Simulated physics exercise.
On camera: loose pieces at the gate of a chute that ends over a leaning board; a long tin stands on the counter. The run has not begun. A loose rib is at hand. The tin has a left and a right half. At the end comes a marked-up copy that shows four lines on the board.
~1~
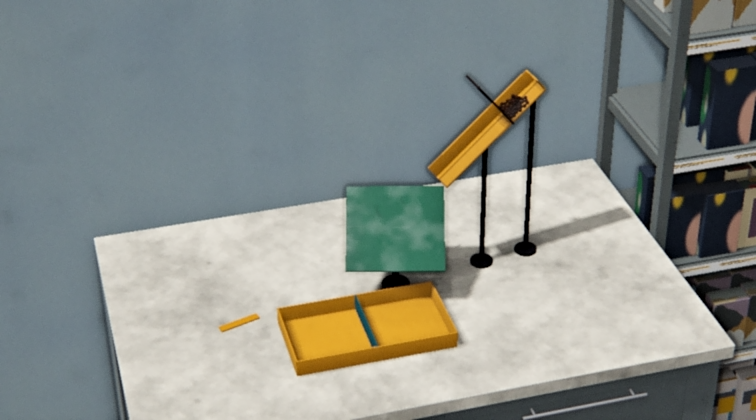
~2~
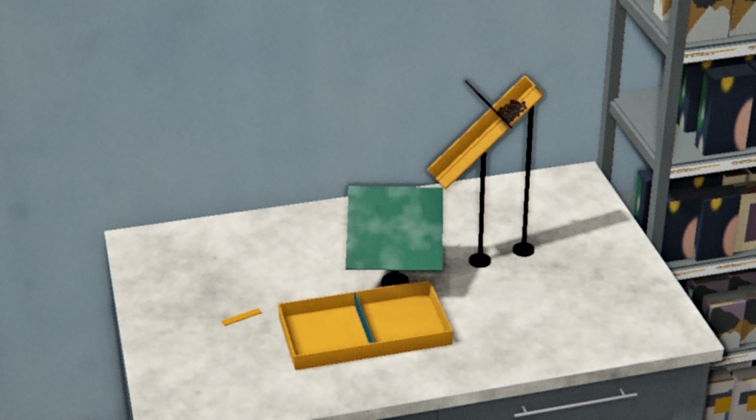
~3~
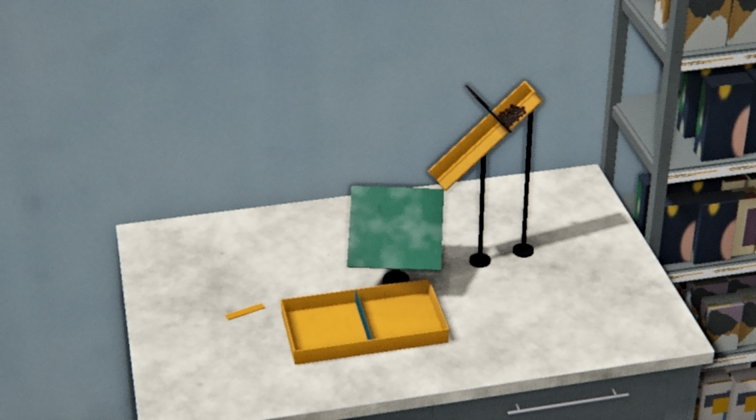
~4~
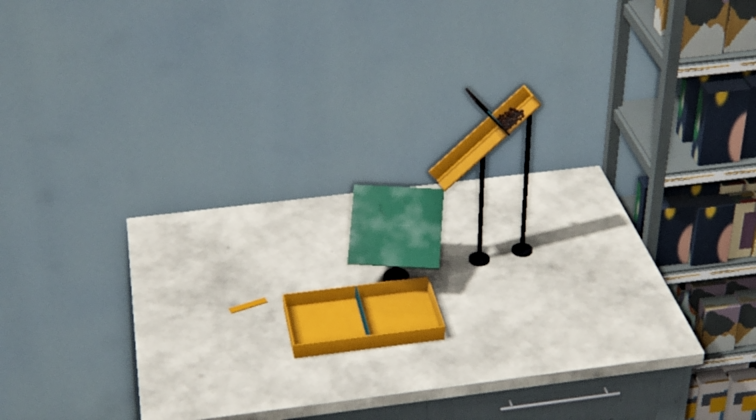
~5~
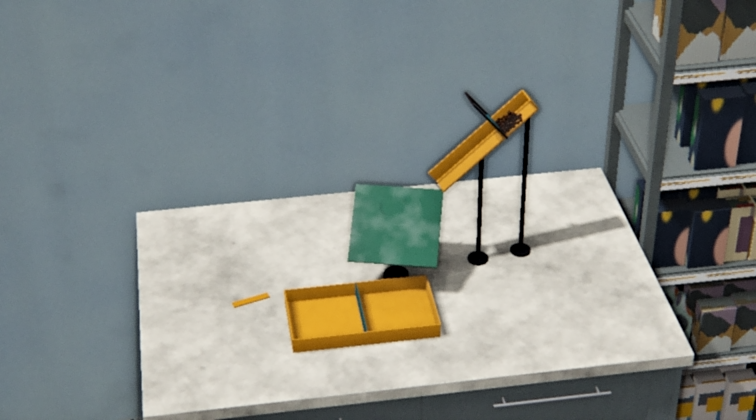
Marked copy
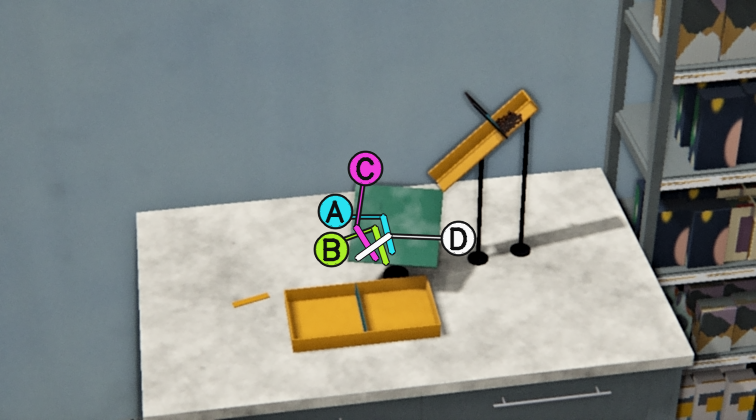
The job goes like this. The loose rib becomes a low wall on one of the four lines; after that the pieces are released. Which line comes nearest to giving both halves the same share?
Take D.
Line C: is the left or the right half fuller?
The right half.
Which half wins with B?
More lands on the right.
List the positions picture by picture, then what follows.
Load behind the gate at (511, 108), chocolate balls; lip of the chute at (442, 182), sloping fairly steeply, in the first picture.
Middle of the board at (395, 228), tilted fairly steeply; middle of its low edge at (394, 270); of its high edge at (396, 187), in the second picture.
Front corners of the tin at (294, 351) and (449, 329); front end of its middle wall at (372, 340), in the third picture.
Middle of the load at (508, 120); lip at (441, 186), in the fourth picture.
Middle of the load at (506, 123); lip at (440, 187), in the fifth picture.
On the marked copy, line A from (383, 217) to (392, 251); line B from (374, 228) to (386, 262); line C from (356, 227) to (375, 258); line D from (388, 235) to (358, 257).
With A, of what is caught, a small part in the left half, most in the right.
With B, of what is caught, a small part in the left half, most in the right.
With C, of what is caught, a small part in the left half, most in the right.
With D, of what is caught, about half in the left half, about half in the right.
